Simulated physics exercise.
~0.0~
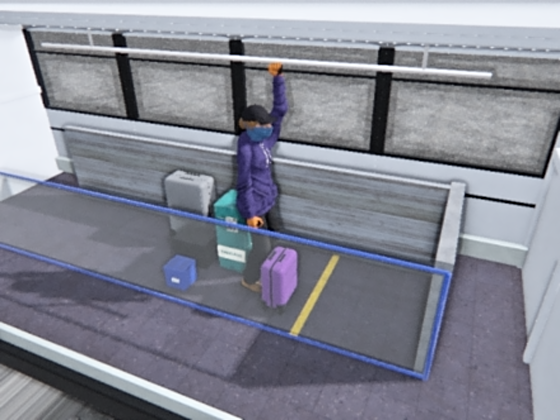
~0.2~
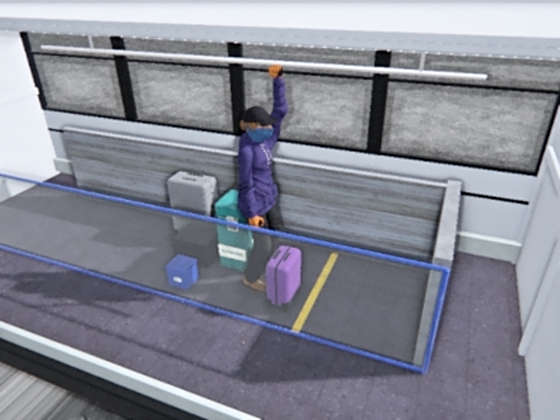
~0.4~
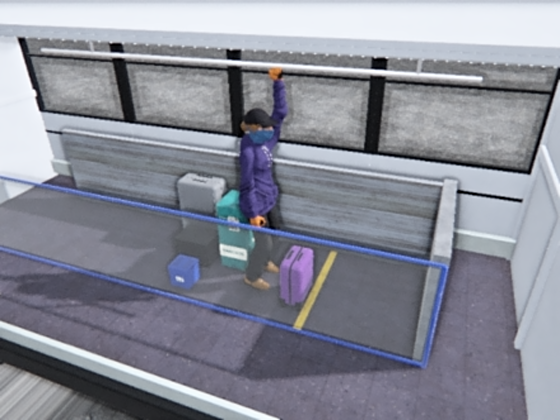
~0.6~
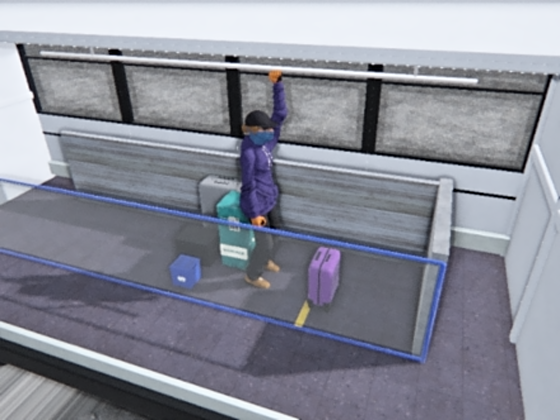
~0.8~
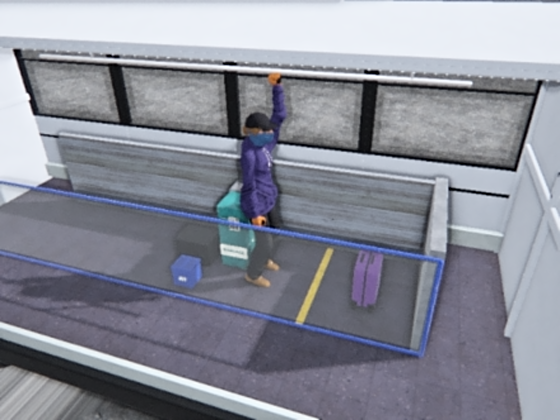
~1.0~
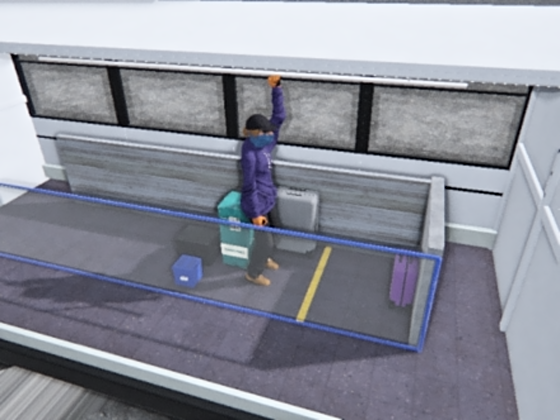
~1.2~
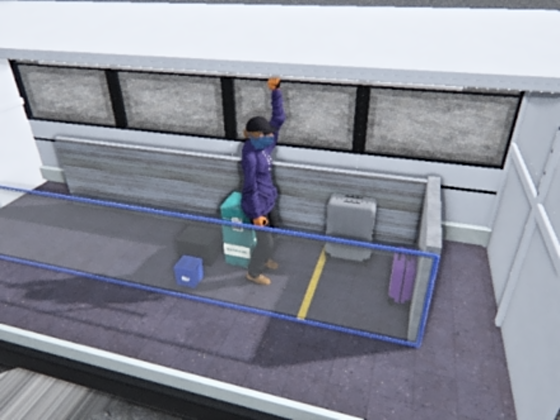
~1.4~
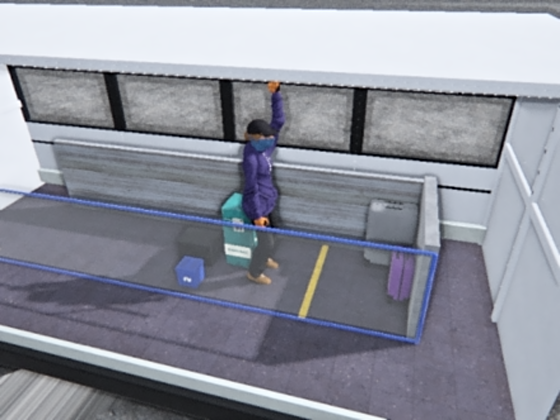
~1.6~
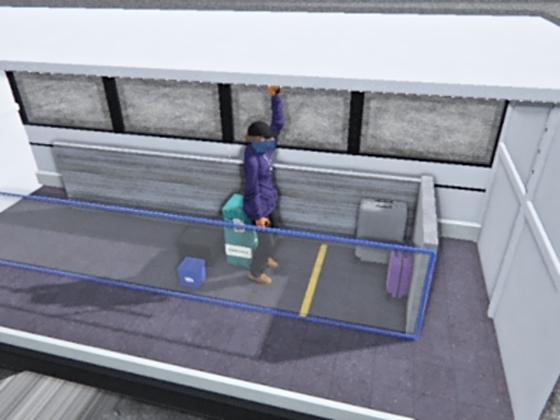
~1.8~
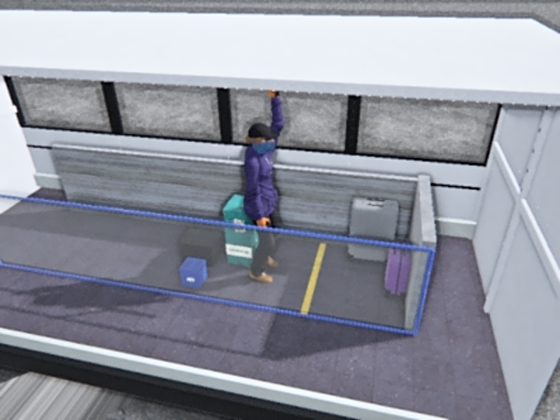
In this clip, a person in a purple coat holds an overhead rail among bags as a purple case and then a grey case roll right across a yellow line, the grey one drifting slightly back before both rest beyond it, while the teal bag and blue tub stay put.
